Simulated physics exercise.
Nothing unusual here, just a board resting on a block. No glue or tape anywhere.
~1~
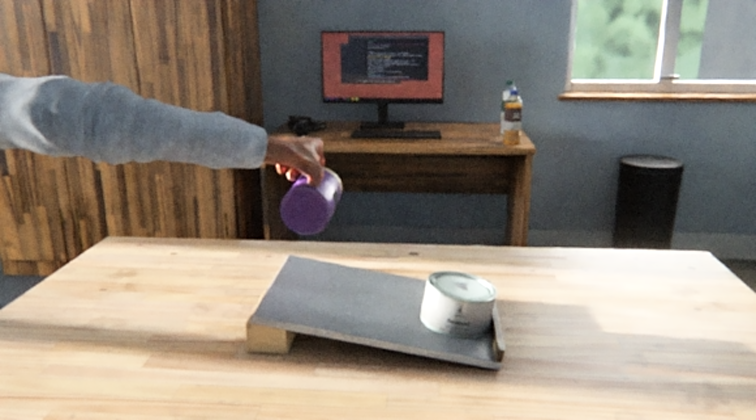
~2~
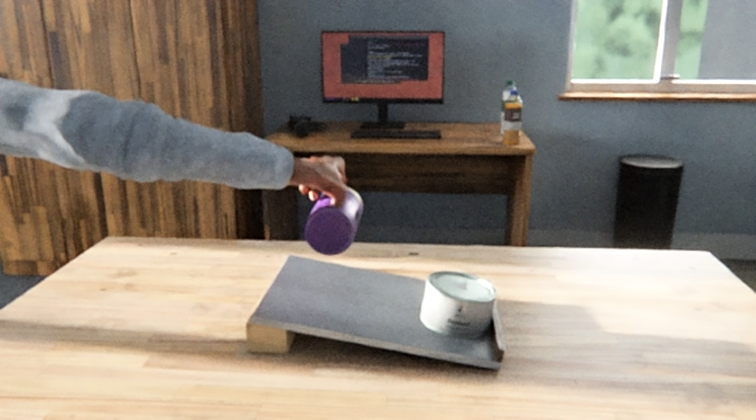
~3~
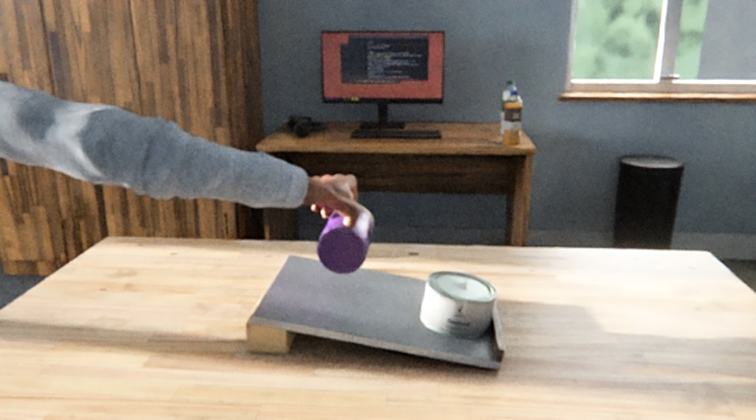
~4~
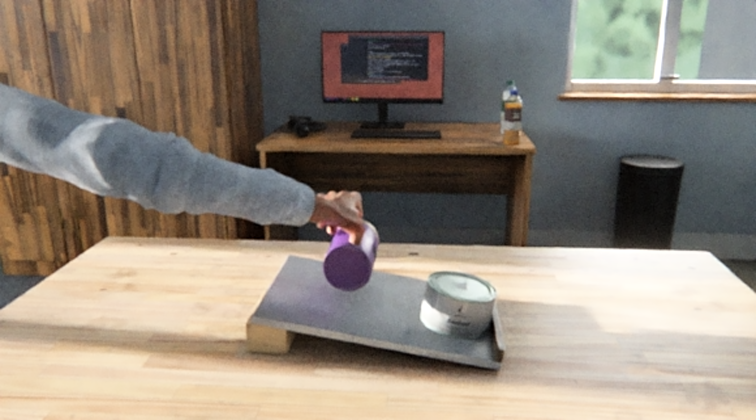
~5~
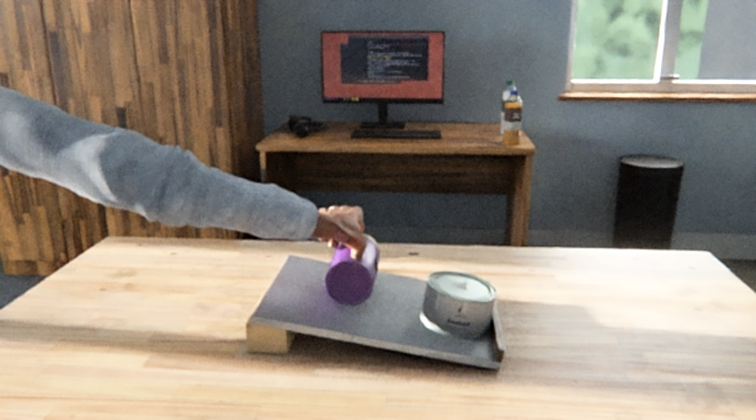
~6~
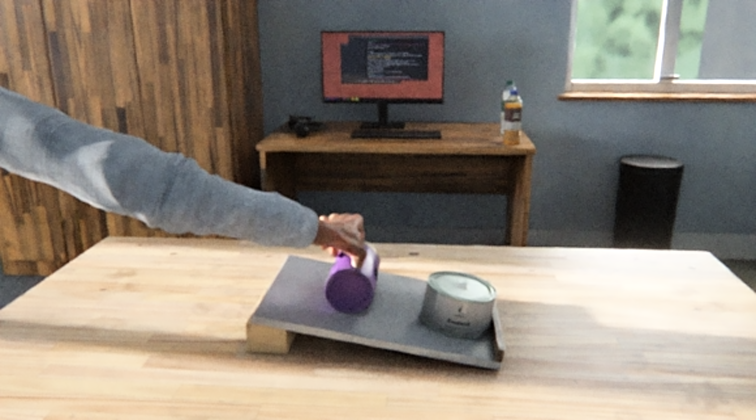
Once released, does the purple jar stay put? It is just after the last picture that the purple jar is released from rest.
I expect it to give way.
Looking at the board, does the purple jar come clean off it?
Still on top.
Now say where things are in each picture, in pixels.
Still above its spot; purple jar (313, 200); white tub (458, 303), in the first picture.
Still above its spot; purple jar (335, 219); white tub (458, 303), in the second picture.
Still above its spot; purple jar (347, 237); white tub (458, 303), in the third picture.
Still above its spot; purple jar (352, 253); white tub (458, 303), in the fourth picture.
Still above its spot; purple jar (354, 267); white tub (458, 303), in the fifth picture.
Set down, still held; purple jar (354, 275); white tub (458, 303), in the sixth picture.
Then, 0.40 s later than the last frame, purple jar moved a little near (378, 280).
Then, 0.60 s later than the last frame, purple jar moved about its own width near (404, 284).
Then, 1.90 s later than the last frame, purple jar resting near (405, 285).
When it is over, moved from the start, purple jar; white tub as before. End places, in pixels of the last picture, purple jar near (405, 284). The purple jar goes downhill.
